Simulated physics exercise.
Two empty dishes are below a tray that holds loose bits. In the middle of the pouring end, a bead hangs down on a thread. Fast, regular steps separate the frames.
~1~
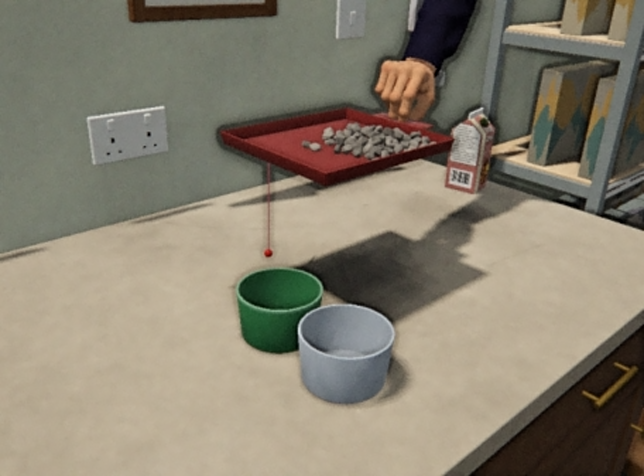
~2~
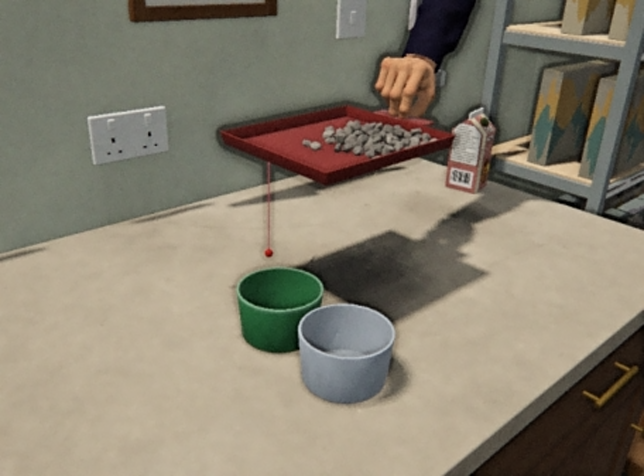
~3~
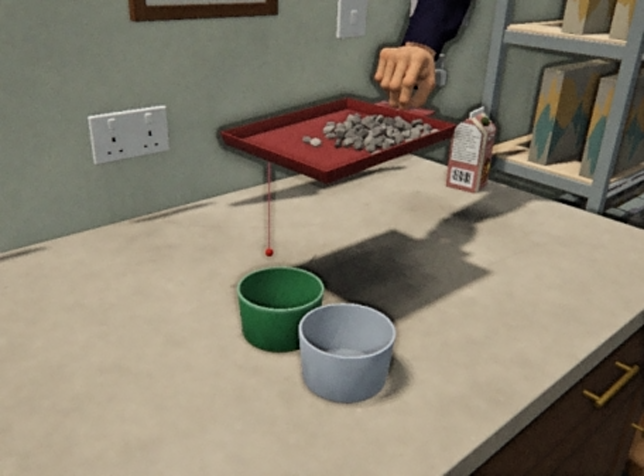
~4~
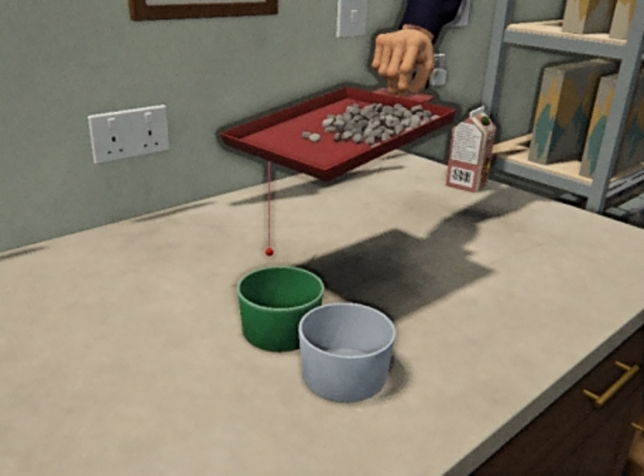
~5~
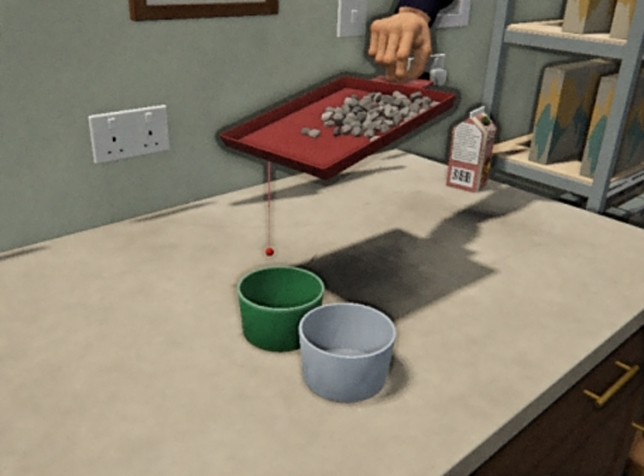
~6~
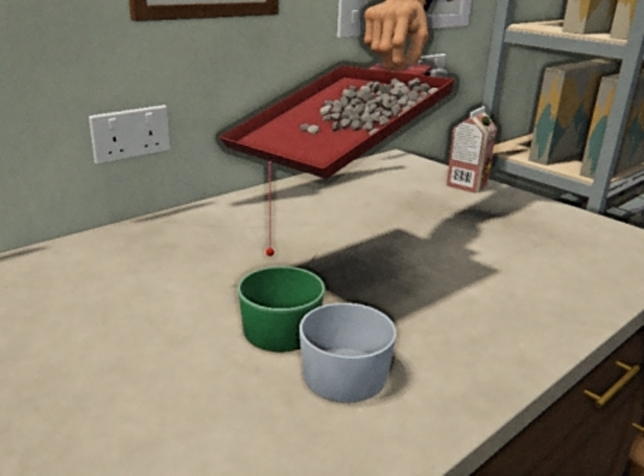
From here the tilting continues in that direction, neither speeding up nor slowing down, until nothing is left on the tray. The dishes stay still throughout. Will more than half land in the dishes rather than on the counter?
No - looks like most of the load ends up spilled, you see.
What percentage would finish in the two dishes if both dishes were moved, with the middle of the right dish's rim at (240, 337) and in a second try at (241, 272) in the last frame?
About 10 per cent first, then about 70 per cent.
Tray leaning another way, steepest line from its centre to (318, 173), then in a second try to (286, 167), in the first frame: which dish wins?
Outcome by order - one: Left side; two: Left side.
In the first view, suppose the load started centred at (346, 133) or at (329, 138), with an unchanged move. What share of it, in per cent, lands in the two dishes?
Estimate: 10 % first, 10 % second.
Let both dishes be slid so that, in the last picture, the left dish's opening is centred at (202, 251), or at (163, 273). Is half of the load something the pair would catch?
At place one the bulk; at place two the minor share.
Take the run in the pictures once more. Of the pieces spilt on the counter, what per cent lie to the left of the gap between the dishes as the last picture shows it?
I'd put it at around 100 per cent.
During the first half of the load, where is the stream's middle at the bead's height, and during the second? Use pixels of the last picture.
Near (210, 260) to start, and near (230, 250) afterwards.
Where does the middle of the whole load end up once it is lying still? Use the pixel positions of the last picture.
Last view, centre at rest - approx. (197, 301).
Soon, tray tipped steeply; most on the tray; about a quarter in the air.
A while on, tray tipped past a quarter turn; about a quarter on the tray; a stray few in the right dish; a small part in the left dish; about two thirds outside both; a small part in the air.
Towards the end, tray tipped past a quarter turn; a stray few in the right dish; a small part in the left dish; most outside both.
Finally, tray tipped past a quarter turn; a stray few in the right dish; a small part in the left dish; most outside both.
